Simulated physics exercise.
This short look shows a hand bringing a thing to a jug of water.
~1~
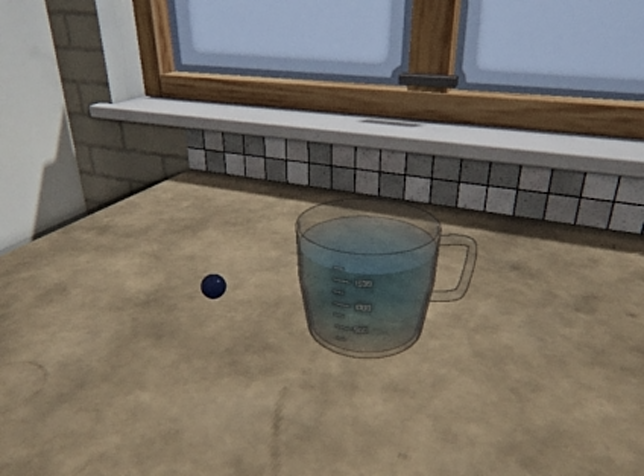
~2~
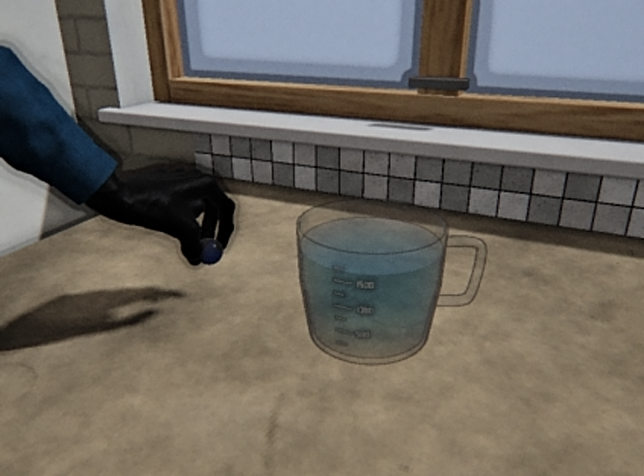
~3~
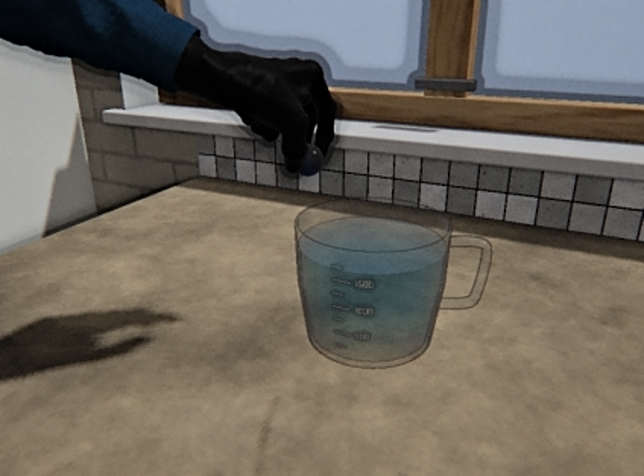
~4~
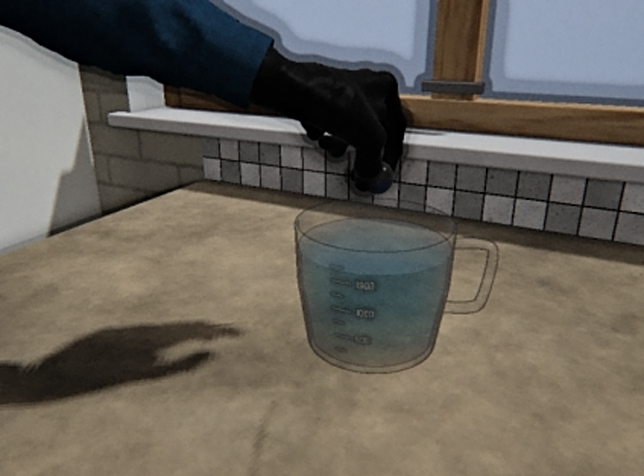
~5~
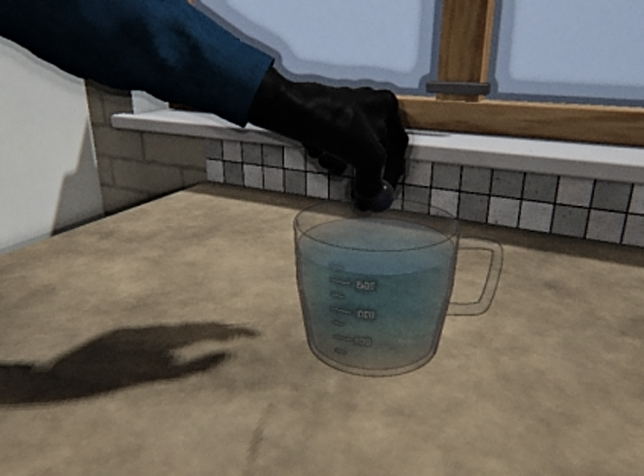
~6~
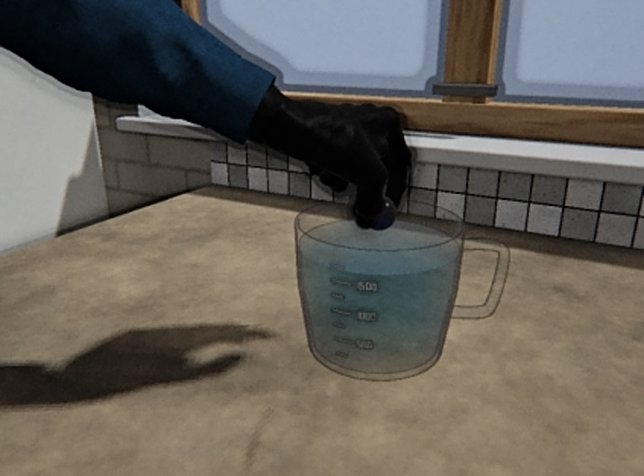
A gloved hand picks up a small dark marble and lowers it over a jug of water.
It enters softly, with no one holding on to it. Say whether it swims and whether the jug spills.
Once released it goes down; meanwhile the jug keeps every drop.
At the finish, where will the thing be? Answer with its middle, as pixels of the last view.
Resting centre, last frame: About (375, 322).
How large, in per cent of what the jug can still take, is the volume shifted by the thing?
I'd estimate close to 0 per cent.
Soon after, the glass marble enters the water; the jug is about three quarters full.
Later, the glass marble goes on down; the jug is about three quarters full.
In the end, the glass marble lies on the bottom; the jug is about three quarters full; nothing is spilt.
